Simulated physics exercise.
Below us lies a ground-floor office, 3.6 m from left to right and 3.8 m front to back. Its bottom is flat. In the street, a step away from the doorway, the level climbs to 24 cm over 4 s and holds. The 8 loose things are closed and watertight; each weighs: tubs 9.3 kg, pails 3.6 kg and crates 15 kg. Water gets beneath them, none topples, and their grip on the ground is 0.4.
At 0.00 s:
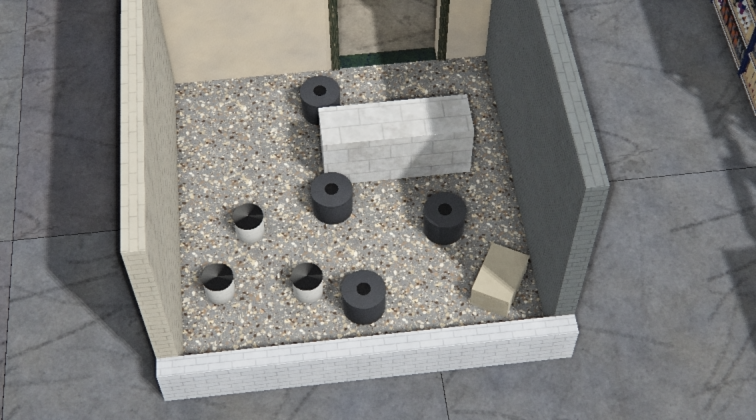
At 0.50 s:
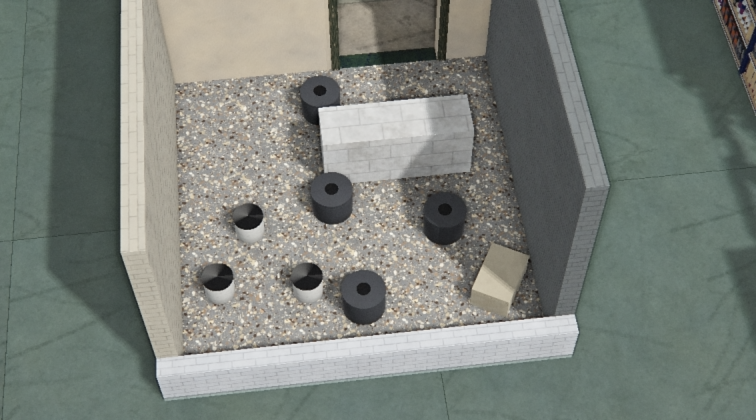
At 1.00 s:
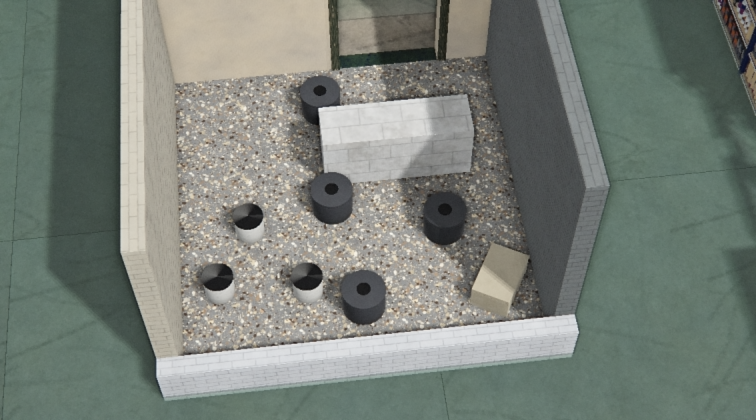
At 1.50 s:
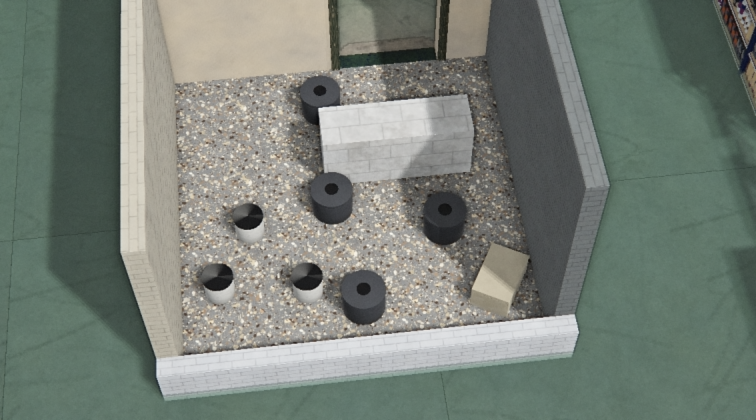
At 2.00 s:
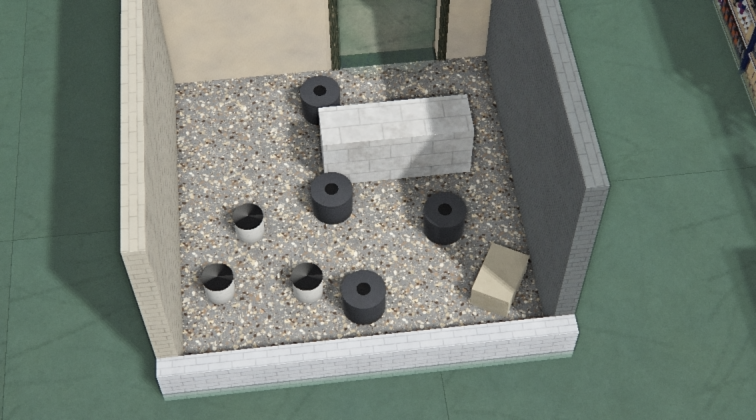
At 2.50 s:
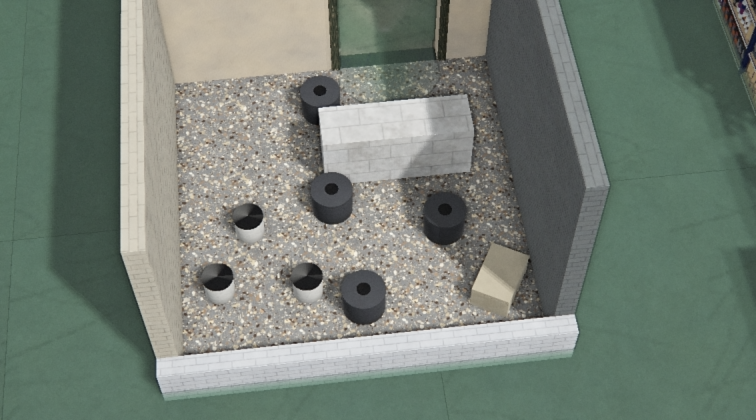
In a walled ground-floor room with a speckled floor, dark cylinders, pale pails and blocks stay still while the grey ground outside turns green with water, and a thin sheet of it later creeps in through the doorway.
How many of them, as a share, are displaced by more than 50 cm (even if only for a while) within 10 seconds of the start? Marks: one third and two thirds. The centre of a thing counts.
It is between one and two thirds.
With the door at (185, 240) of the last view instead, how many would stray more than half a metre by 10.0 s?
Then 6.
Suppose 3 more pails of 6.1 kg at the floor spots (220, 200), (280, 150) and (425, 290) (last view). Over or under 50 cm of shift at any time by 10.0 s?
In that order: Past it, over, short of it.
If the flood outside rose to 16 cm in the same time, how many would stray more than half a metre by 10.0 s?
In that case 1 of them.
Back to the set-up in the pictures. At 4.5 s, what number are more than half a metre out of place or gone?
I count 0.
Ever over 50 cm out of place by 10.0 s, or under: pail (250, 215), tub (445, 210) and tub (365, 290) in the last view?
In turn: Past it, short of it, under.
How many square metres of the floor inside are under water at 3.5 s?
Roughly 2.0 m2.
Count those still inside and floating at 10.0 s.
6 of them.
After 3.5 s 0 of 8 are over 50 cm from their spots; 0 afloat.
After 4.5 s 0 of 8 are over 50 cm from their spots; 0 afloat.
After 7.0 s 1 of 8 are over 50 cm from their spots; 1 afloat.
After 10.0 s 5 of 8 are over 50 cm from their spots, and 5 have been at some point; 6 afloat.
